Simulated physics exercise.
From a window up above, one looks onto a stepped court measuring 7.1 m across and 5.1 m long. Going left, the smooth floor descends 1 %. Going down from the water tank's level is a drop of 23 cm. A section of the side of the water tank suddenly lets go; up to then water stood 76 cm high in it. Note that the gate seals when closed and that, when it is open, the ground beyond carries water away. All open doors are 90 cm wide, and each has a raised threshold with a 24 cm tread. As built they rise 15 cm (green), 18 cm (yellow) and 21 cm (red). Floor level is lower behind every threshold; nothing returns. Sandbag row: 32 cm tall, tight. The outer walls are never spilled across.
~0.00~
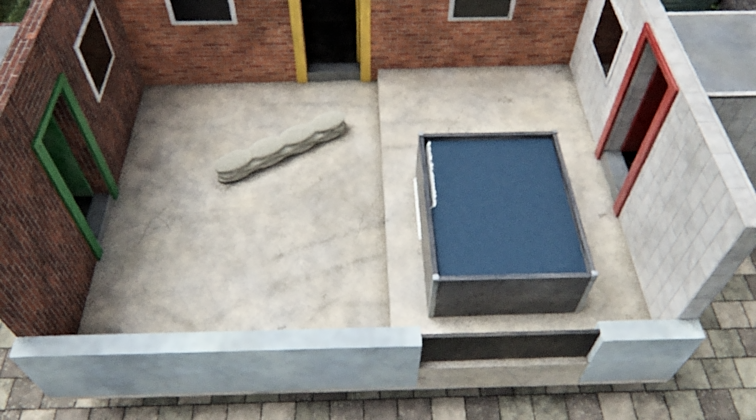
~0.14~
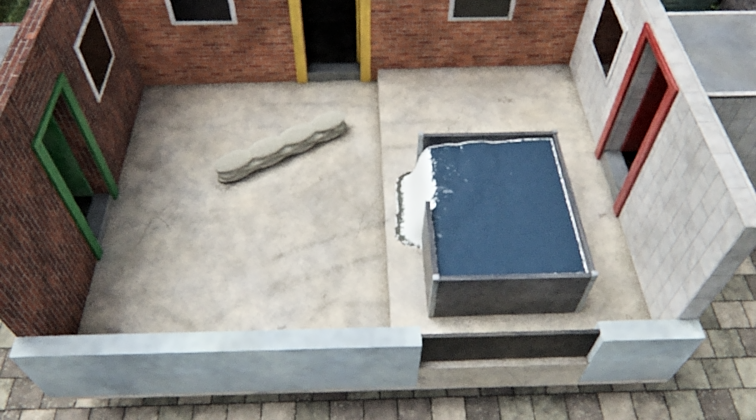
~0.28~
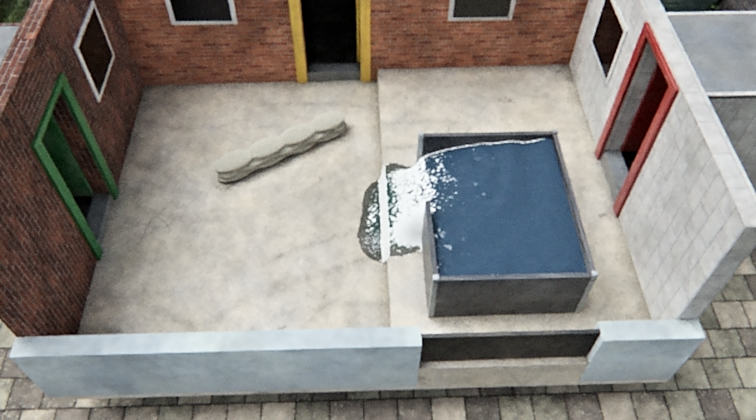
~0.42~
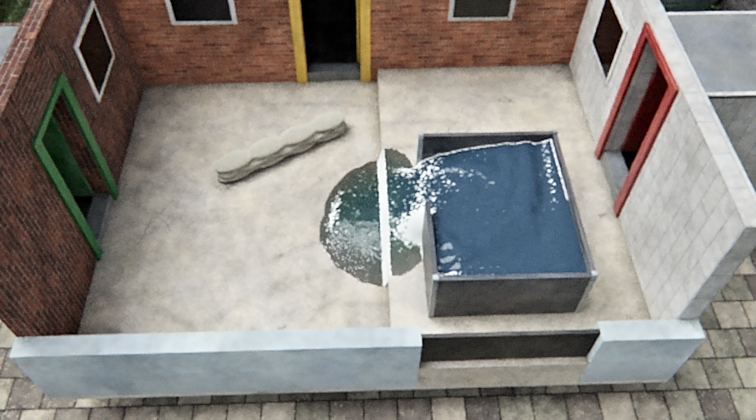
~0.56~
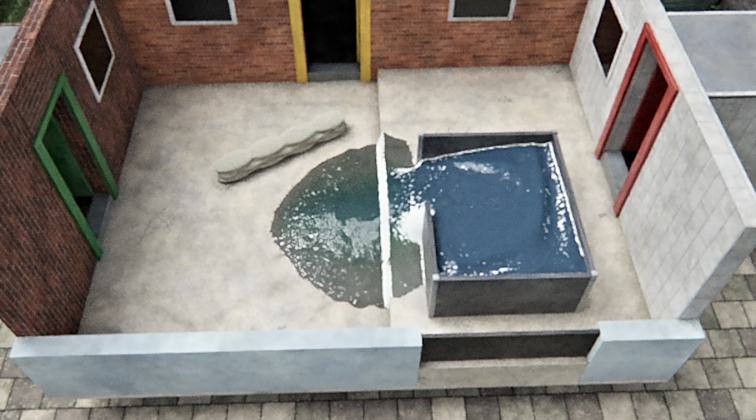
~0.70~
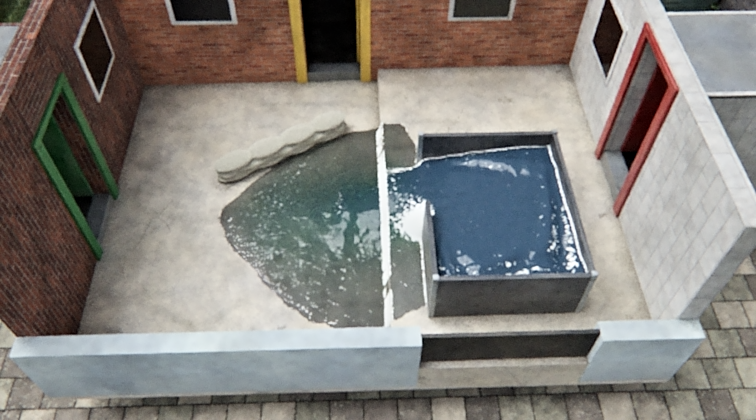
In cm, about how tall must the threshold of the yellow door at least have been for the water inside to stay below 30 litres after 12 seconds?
It would have had to be close to 10 cm tall.
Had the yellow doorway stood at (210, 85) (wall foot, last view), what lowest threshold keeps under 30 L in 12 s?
Close to 9.0 cm at the least.
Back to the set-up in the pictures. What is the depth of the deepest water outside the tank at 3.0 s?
Max depth: Near 50 cm.
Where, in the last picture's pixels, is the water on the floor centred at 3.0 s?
Centre estimate: (331, 244) px, approximately.
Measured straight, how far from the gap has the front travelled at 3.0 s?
About 5.2 m.
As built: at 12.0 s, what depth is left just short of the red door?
Some 0.0 cm.
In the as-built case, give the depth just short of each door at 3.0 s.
Green 28, yellow 9, red 0 cm.
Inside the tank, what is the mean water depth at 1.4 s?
Average depth: Approx. 49 cm.
After 1.4 s water covers 40 % of the floor, deepest (42 cm) near (416, 207); it has not reached the yellow door.
After 3.0 s water covers 50 % of the floor, deepest (50 cm) near (69, 369); 9 cm at the yellow door, 0 litres in over its 18 cm threshold.
After 12.0 s water covers 60 % of the floor, deepest (18 cm) near (102, 246); 11 cm at the yellow door, 0 litres in over its 18 cm threshold.
At the yellow door as built, the water arrived by 1.8 s and peaked near 17 cm at 8.6 s.
With a threshold of 8 cm, 65 litres would have come in within the 12 s; with 11 cm, 20 litres. So under 30 litres takes about 10 cm.
